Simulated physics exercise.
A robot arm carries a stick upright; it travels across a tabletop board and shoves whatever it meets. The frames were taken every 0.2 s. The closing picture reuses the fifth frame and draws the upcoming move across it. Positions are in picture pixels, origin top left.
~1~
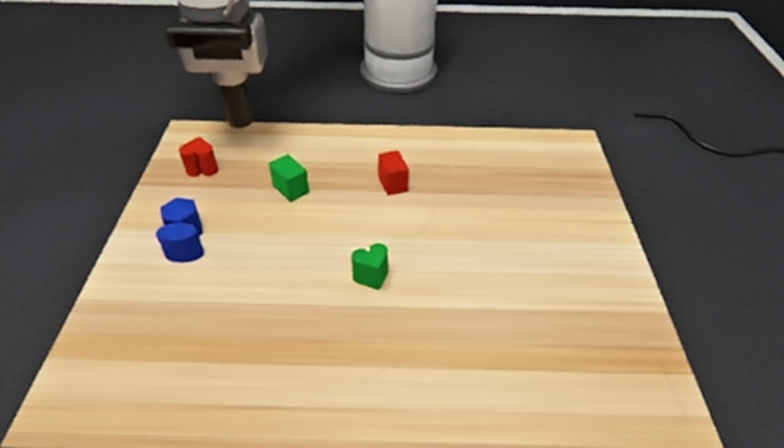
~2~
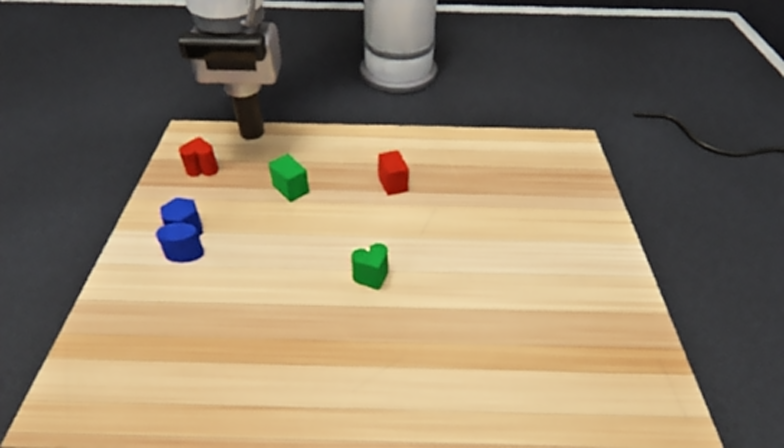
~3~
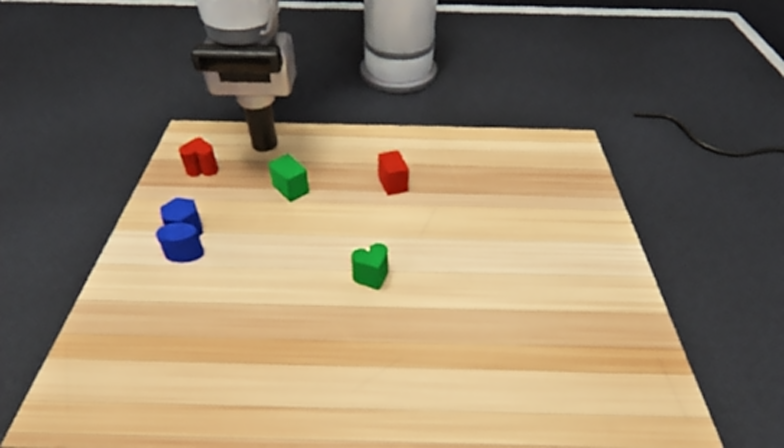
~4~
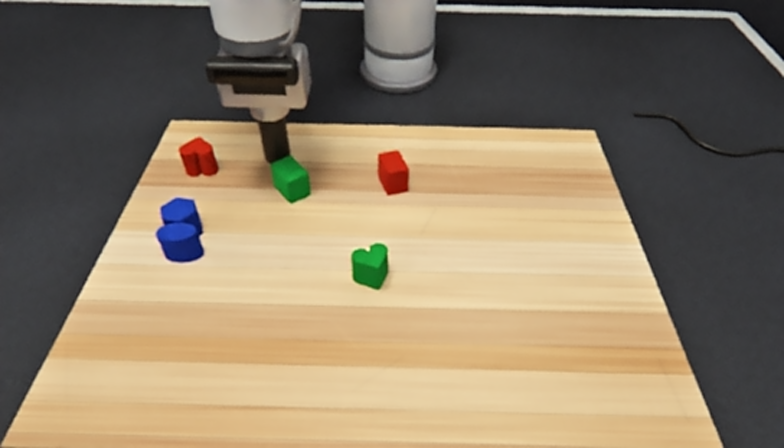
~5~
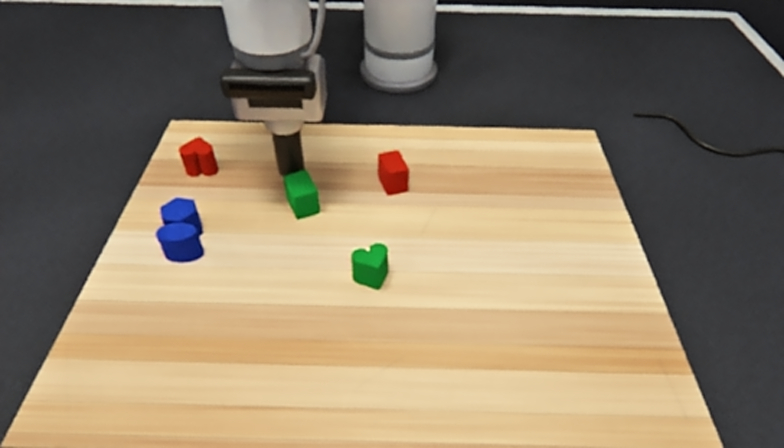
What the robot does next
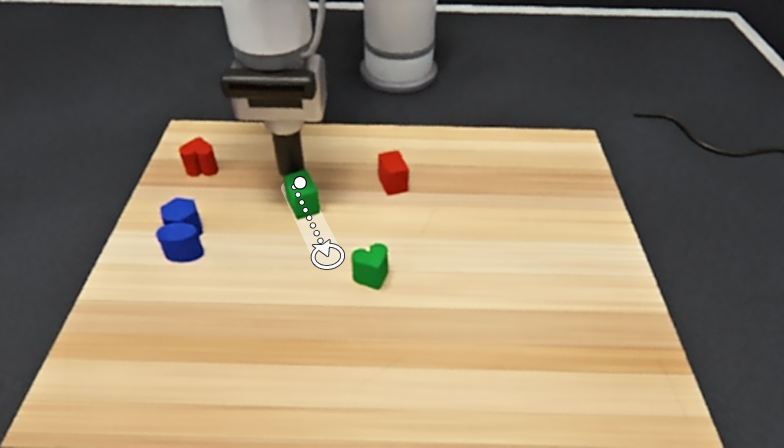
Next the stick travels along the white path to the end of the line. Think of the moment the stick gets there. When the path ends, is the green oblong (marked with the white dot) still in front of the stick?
Yes, it checks out.
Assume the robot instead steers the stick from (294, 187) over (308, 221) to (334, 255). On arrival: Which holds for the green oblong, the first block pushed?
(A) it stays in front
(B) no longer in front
Correct choice: A.
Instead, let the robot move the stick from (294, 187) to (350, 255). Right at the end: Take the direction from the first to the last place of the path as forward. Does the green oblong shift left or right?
It is displaced to the right.
The line goes straight from (294, 187) to (328, 256); the dot is on the green oblong.
What follows on the original path. One third of the way, stick (302, 192); green oblong (312, 206).
Two thirds of the way, stick (314, 214); green oblong (323, 230).
At the end, stick (326, 239); green oblong (336, 258); green heart-shaped block unmoved.
